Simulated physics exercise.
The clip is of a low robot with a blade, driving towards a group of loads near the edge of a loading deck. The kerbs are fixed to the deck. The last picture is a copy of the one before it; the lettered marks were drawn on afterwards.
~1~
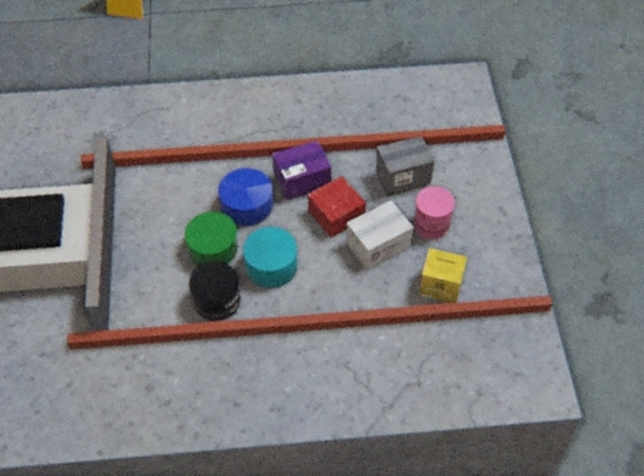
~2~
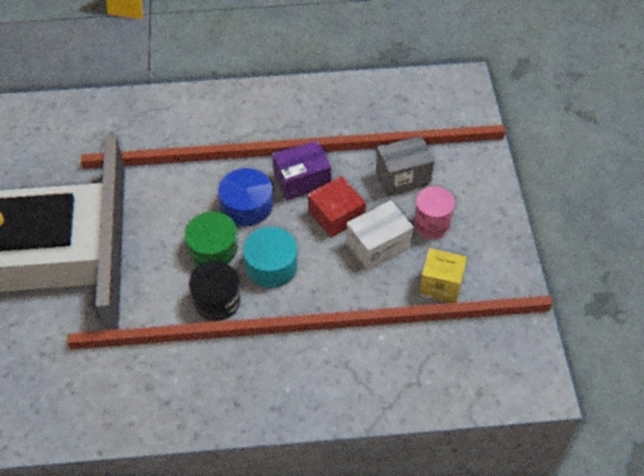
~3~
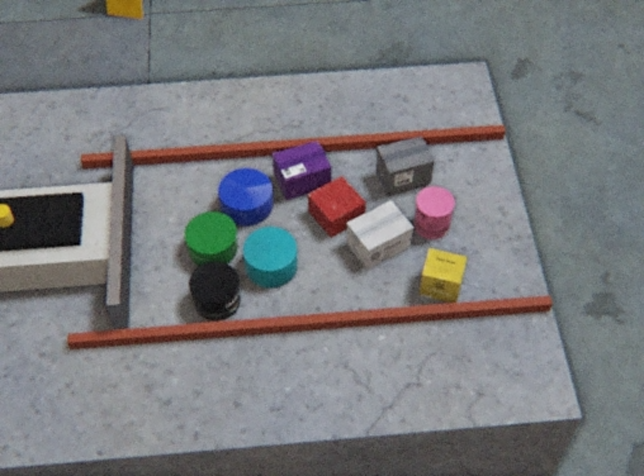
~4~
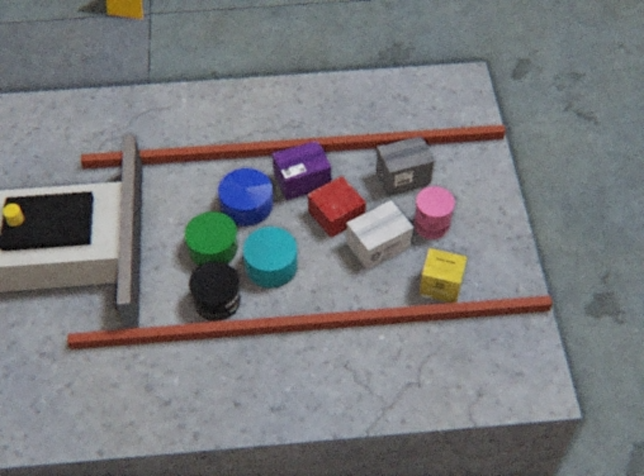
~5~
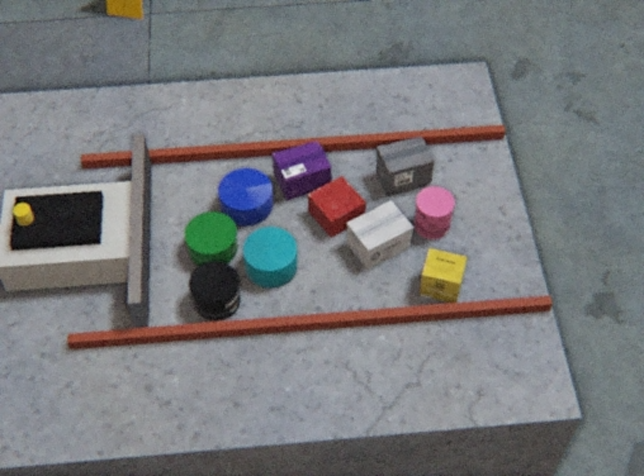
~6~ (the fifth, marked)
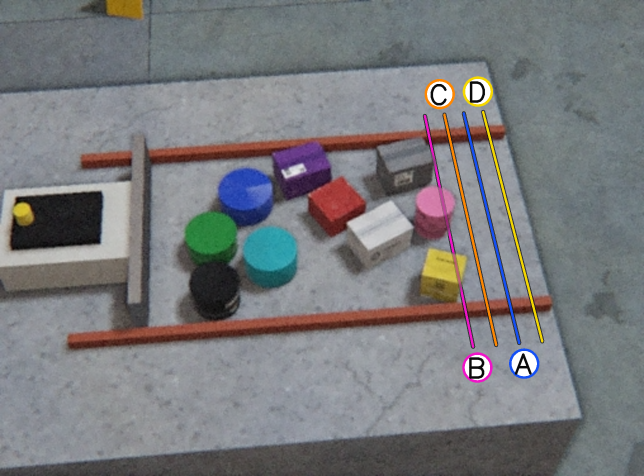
A low robot with an upright blade crept slowly to the right across a stone-like deck between two red rails, nearing a cluster of colourful canisters, pails and boxes, which all stayed still.
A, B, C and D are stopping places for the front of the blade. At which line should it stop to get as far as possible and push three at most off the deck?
At B, and not beyond.
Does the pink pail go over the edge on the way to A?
Yes.
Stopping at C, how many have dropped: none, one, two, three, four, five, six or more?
By then, six or more.
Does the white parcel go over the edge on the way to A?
Yes.
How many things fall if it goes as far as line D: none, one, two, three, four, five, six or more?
In all, six or more.
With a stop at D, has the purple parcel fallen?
By then, yes.
On the marked copy, A at (489, 218); B at (447, 221); C at (468, 220); D at (510, 217).
Taking B. A third of the way, robot (178, 210); black pail (287, 288); purple parcel (326, 164).
Two thirds of the way, robot (291, 202); yellow box (497, 274); pink pail (474, 197).
When it is over, robot (376, 196); white parcel over the edge; yellow box over the edge; three fallen.
As for the rest, A drops six; C drops six; D drops ten.
